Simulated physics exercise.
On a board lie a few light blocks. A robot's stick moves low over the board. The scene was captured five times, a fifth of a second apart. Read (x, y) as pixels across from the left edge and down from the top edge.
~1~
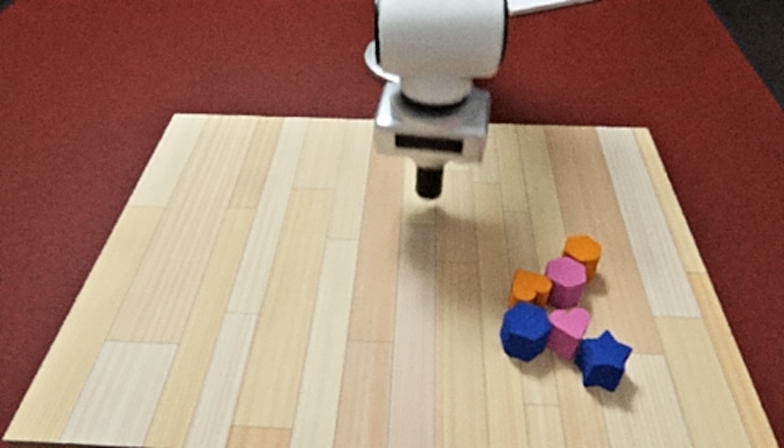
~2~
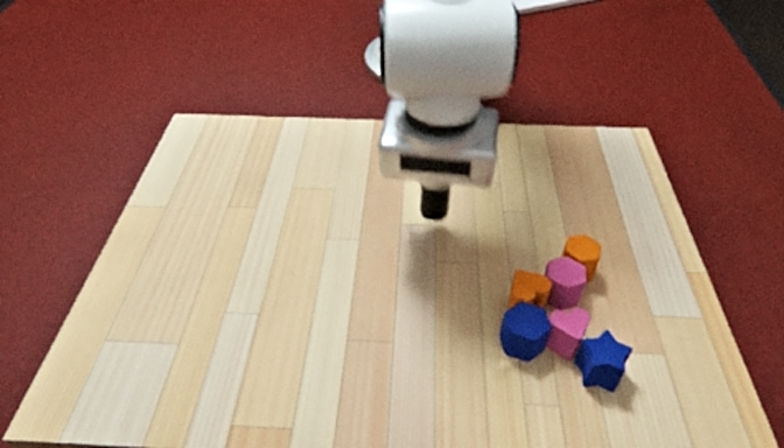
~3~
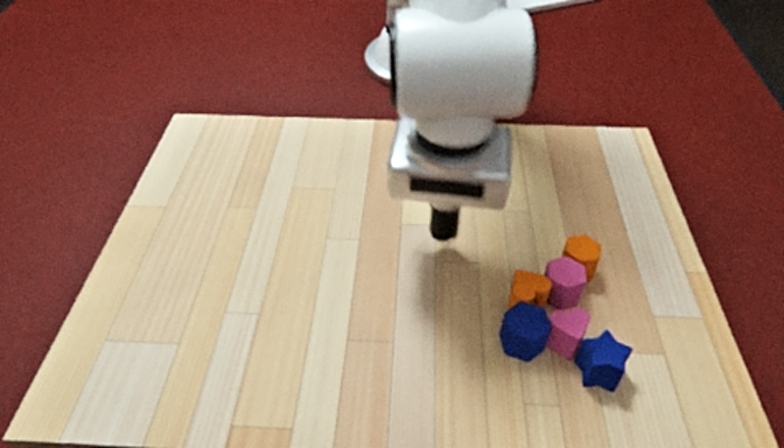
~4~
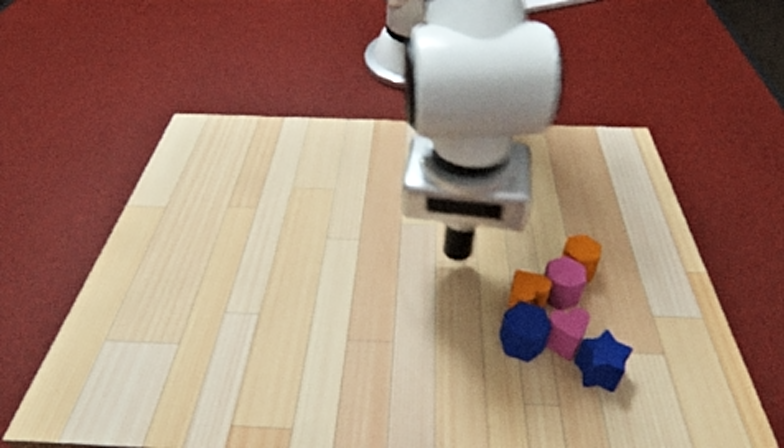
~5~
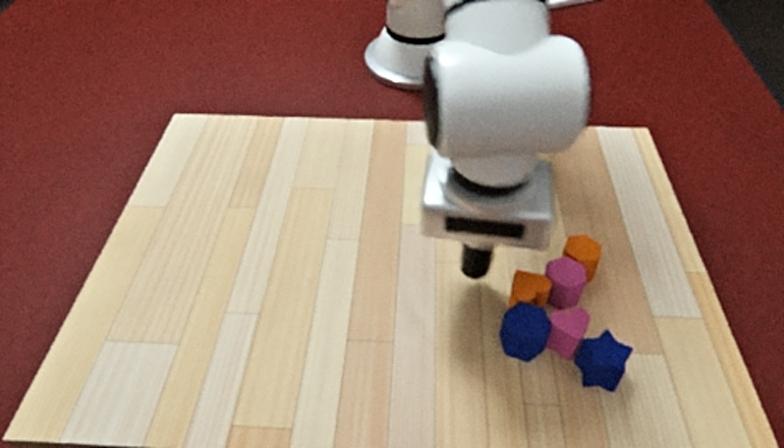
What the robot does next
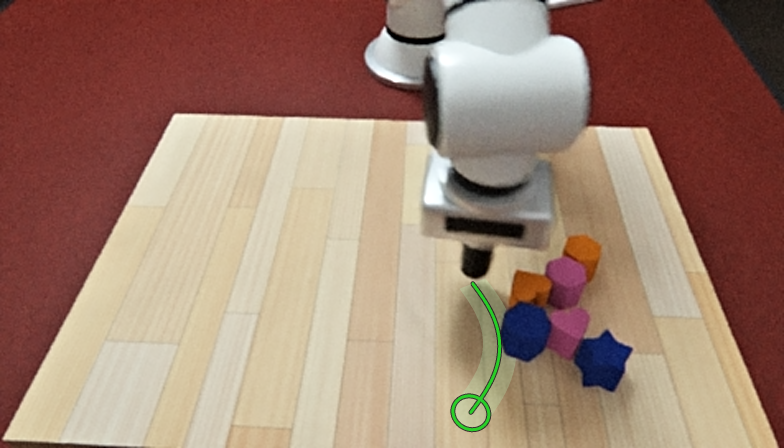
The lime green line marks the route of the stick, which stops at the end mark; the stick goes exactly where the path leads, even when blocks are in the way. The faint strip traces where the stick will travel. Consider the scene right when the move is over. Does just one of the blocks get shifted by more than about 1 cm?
In short: Yes.
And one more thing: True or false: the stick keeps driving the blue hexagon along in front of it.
Answer: False.
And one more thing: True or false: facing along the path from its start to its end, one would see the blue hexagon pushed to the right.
False - the claim does not hold.
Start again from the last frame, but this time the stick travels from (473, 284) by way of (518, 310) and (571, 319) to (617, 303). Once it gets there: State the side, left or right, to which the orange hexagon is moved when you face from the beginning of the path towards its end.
It slides leftward.
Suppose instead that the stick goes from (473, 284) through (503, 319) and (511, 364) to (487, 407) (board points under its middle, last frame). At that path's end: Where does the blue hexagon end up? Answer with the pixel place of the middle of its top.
I'd say the blue hexagon ends with its top centre at (554, 364).
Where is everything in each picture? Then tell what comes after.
In the first frame, stick tip at (429, 192); block tops, blue hexagon at (528, 320); orange heart block at (530, 284).
In the second frame, stick at (434, 212); blocks unchanged.
In the third frame, stick at (444, 232); blocks unchanged.
In the fourth frame, stick at (458, 251); blocks unchanged.
In the fifth frame, stick at (475, 268); blue hexagon at (528, 320); orange heart block at (530, 284).
Path on the board, from (473, 284) through (495, 322) and (496, 368) to (471, 412).
What follows on the original path. One third of the way, stick at (499, 308); blue hexagon at (531, 322).
Two thirds of the way, stick at (500, 354); blue hexagon at (544, 341), turned 40° anticlockwise.
At the end, stick at (474, 399); blue hexagon at (544, 341), turned 40° anticlockwise; orange heart block in place.
